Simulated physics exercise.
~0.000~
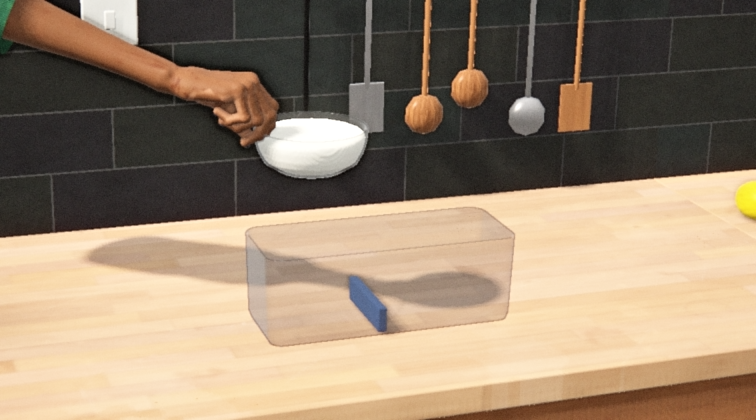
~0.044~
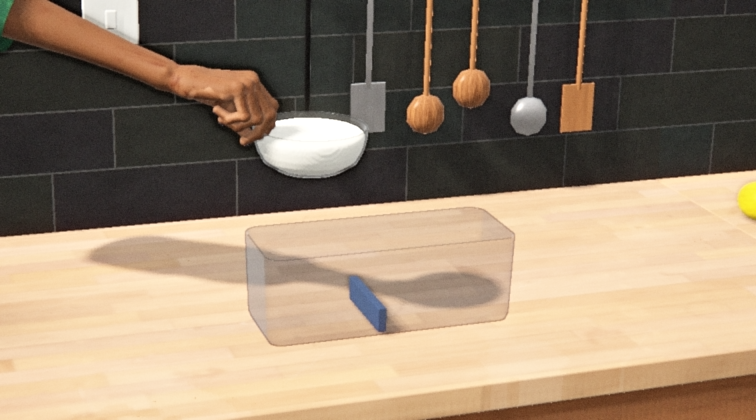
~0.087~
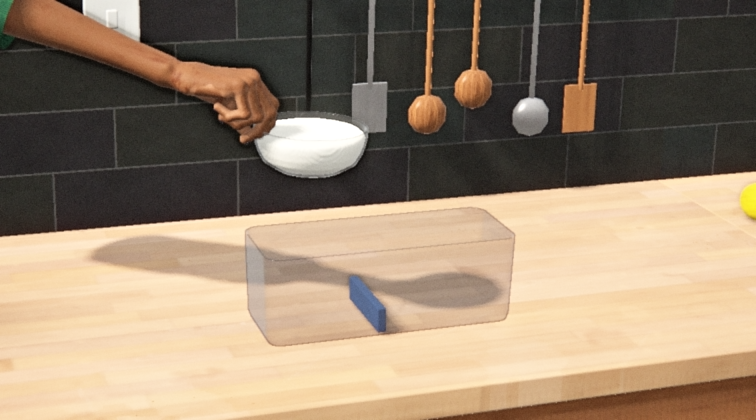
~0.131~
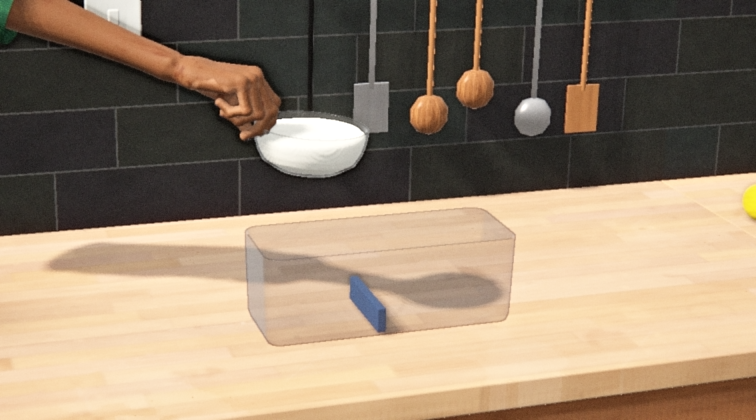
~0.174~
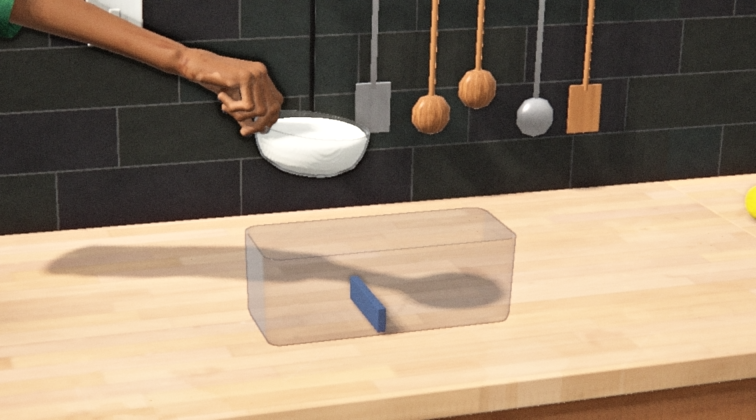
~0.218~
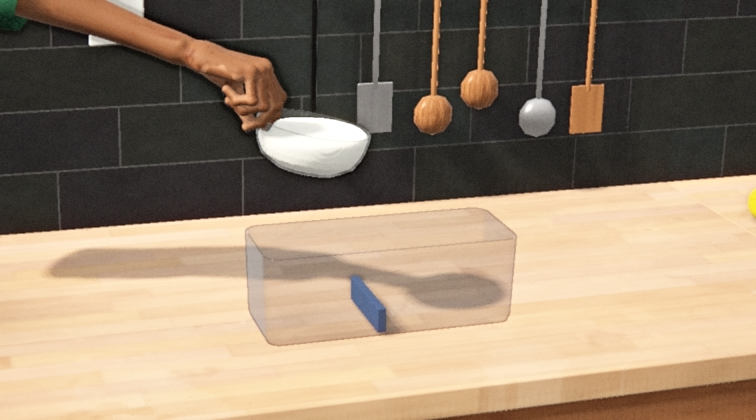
A hand slowly tilts a round bowl of milk rightward above an empty oblong basin.
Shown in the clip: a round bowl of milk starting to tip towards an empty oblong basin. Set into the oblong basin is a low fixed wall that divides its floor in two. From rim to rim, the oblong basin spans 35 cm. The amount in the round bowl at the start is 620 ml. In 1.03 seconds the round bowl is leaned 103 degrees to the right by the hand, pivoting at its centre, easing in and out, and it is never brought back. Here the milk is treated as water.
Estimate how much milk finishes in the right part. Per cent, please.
I would say 82 per cent.
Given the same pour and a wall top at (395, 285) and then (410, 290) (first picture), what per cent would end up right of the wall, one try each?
Some 65 in a hundred, then some 40 in a hundred.
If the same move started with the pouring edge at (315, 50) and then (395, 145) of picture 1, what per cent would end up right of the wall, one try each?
Near 60 in a hundred on the first go and near 90 in a hundred on the second.
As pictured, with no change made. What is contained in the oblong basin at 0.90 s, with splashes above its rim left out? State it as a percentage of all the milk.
My estimate is about 94 percent.
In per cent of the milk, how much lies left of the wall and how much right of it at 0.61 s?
Left side near 0, right side near 26.
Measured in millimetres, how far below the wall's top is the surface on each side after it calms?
Measured: Left around 30 mm, right around 14 mm.
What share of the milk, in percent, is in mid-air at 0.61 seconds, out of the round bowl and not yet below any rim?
My guess is roughly 40 %.
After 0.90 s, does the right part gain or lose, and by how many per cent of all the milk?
Looks like it went upward, around 1 per cent.
After 0.61 s the tilt is 67° and 34 per cent is still to pour, 0 is left of the wall and 26 right of it.
After 0.90 s the tilt is 99° and 2 per cent is still to pour, 12 is left of the wall and 81 right of it.
After 1.20 s the tilt is 103° and 0 per cent is still to pour, 16 is left of the wall and 83 right of it.
After 1.53 s the tilt is 103° and 0 per cent is still to pour, 17 is left of the wall and 82 right of it.
In the end 17 per cent lies left of the wall, 82 right of it and 1 outside.
